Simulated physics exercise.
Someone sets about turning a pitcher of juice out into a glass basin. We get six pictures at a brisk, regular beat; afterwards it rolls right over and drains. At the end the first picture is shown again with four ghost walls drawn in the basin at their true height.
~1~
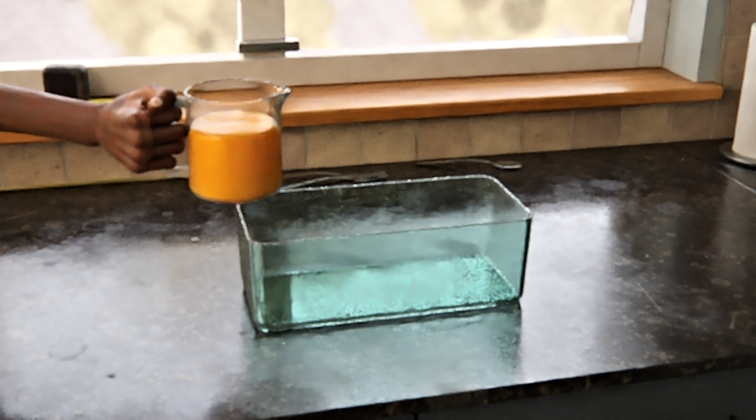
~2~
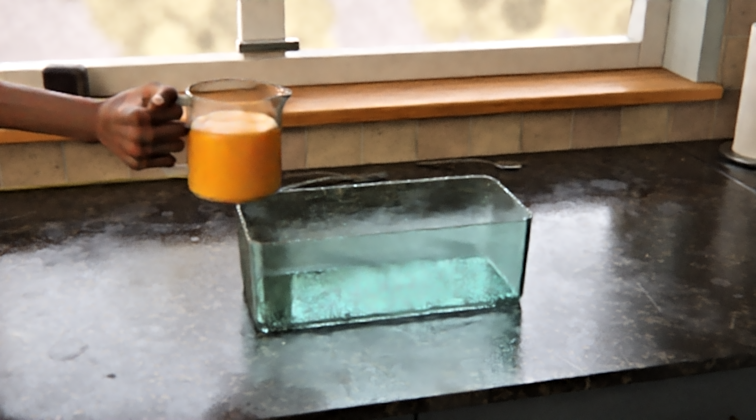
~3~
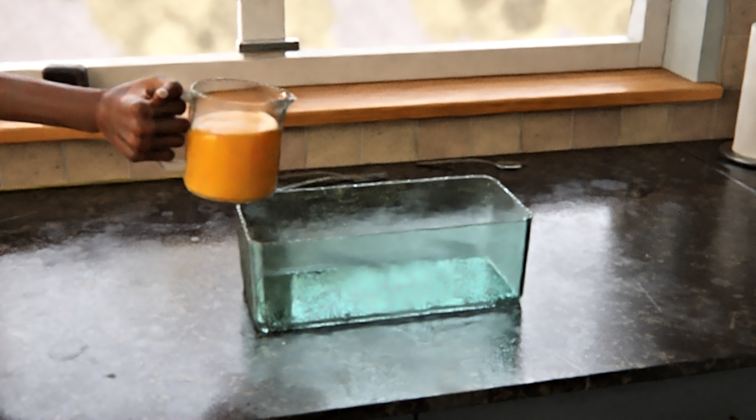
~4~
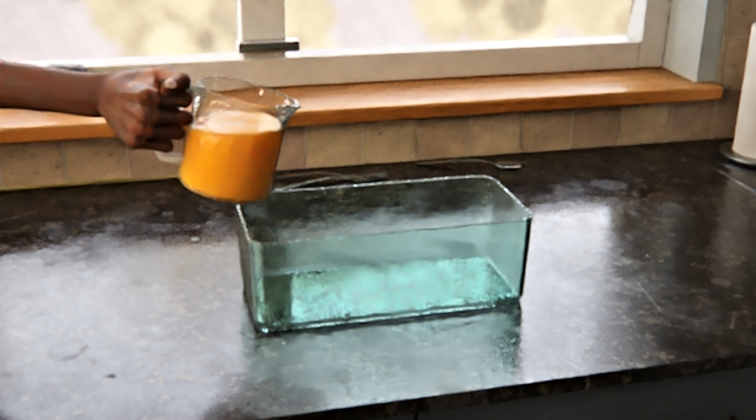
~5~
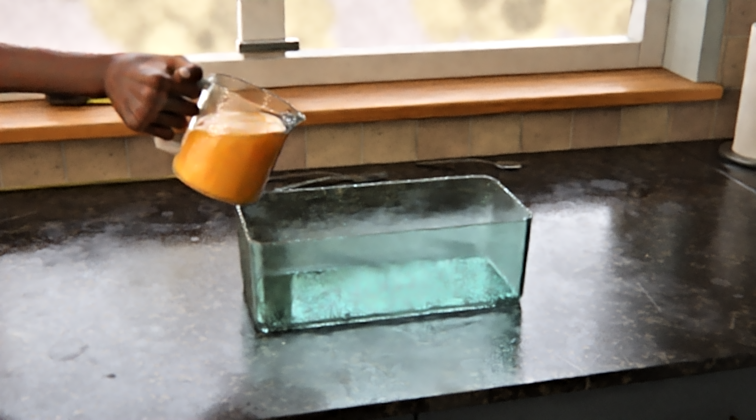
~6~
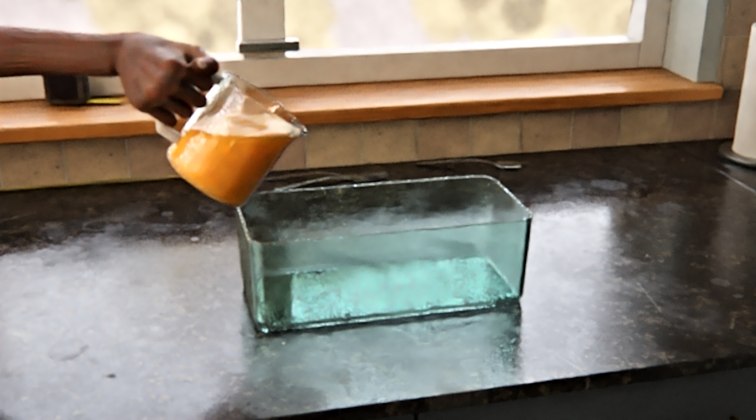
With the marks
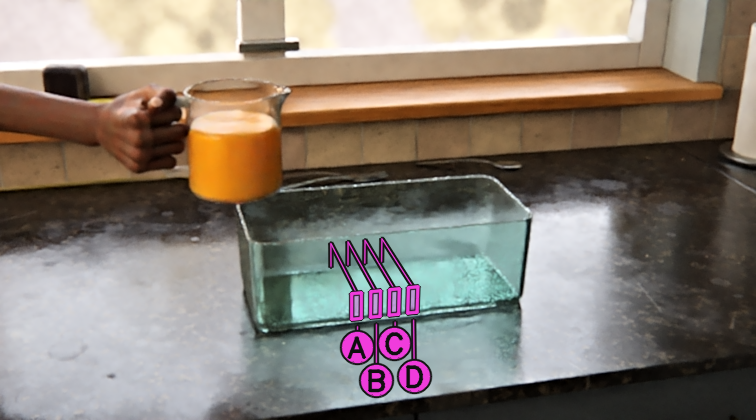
On a dark countertop, a hand steadily tilts a pitcher of orange juice rightward above a glass basin.
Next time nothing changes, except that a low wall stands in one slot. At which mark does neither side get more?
A is best.
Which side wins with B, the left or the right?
The left one.
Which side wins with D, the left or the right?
The left side.
On the marked copy, A at (357, 326); B at (376, 324); C at (395, 322); D at (413, 319).
If A is chosen, about 52 % ends left of the wall and 47 % right of it.
If B is chosen, about 83 % ends left of the wall and 15 % right of it.
If C is chosen, about 89 % ends left of the wall and 9 % right of it.
If D is chosen, about 86 % ends left of the wall and 12 % right of it.
